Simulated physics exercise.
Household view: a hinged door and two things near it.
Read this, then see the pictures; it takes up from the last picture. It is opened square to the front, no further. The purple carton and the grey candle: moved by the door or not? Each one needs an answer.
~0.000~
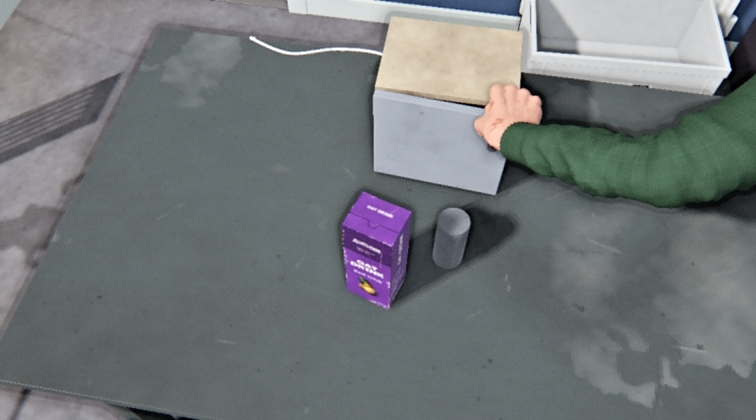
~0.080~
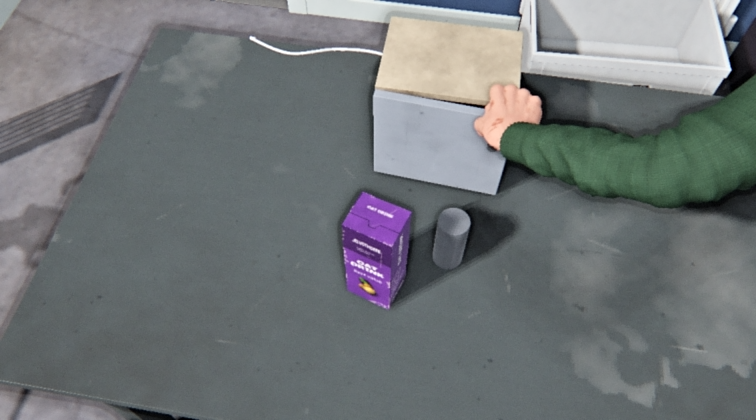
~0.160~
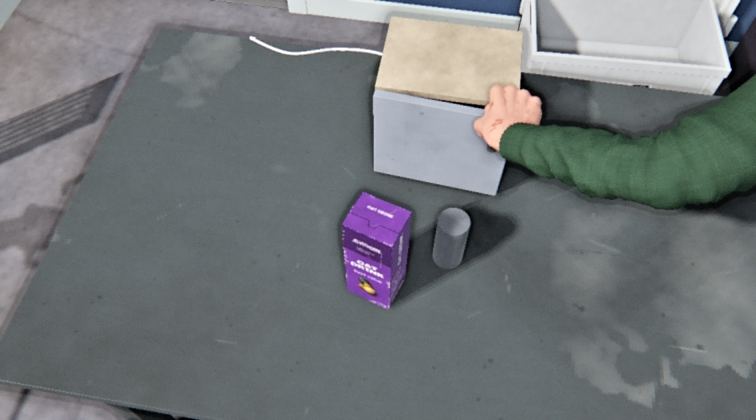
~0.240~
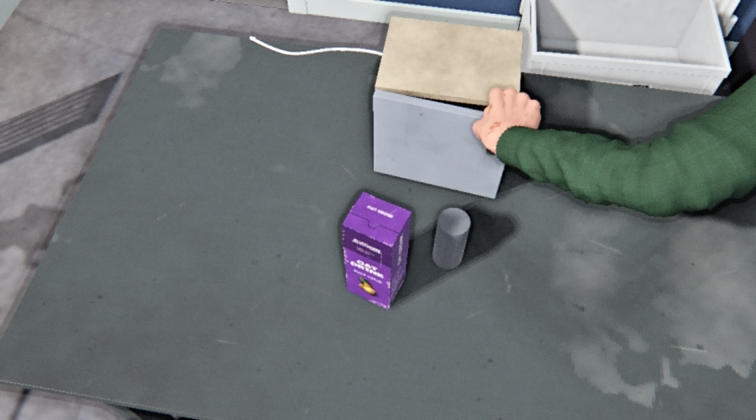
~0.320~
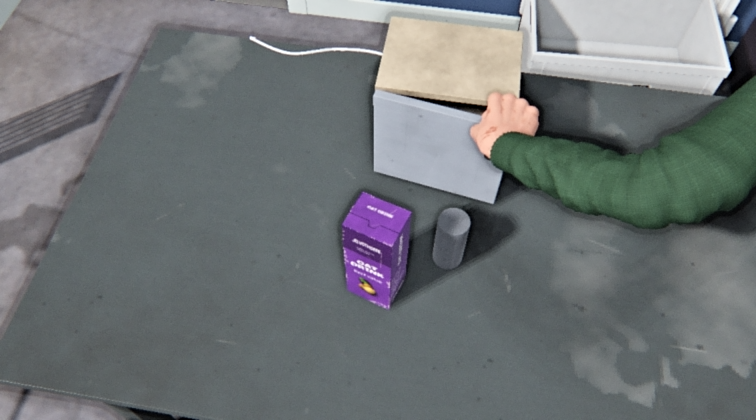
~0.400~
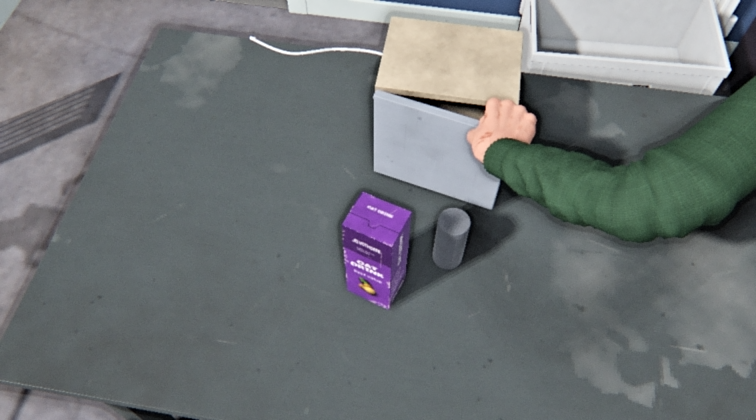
Outcome - purple carton: Moved; grey candle: Moved.
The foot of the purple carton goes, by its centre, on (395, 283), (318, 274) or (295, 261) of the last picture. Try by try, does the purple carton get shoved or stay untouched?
Trial 1: Takes a hit. Trial 2: Is never reached. Trial 3: Is never reached.
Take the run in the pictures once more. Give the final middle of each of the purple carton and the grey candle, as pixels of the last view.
Taking them in turn, it's (333, 289) followed by (366, 284).
After 1.56 s, door 61° open; purple carton moved a little near (362, 263); grey candle moved well along near (406, 267).
At rest (2.8 s), the purple carton is pushed along, near (333, 289); the grey candle is pushed along, near (366, 284).
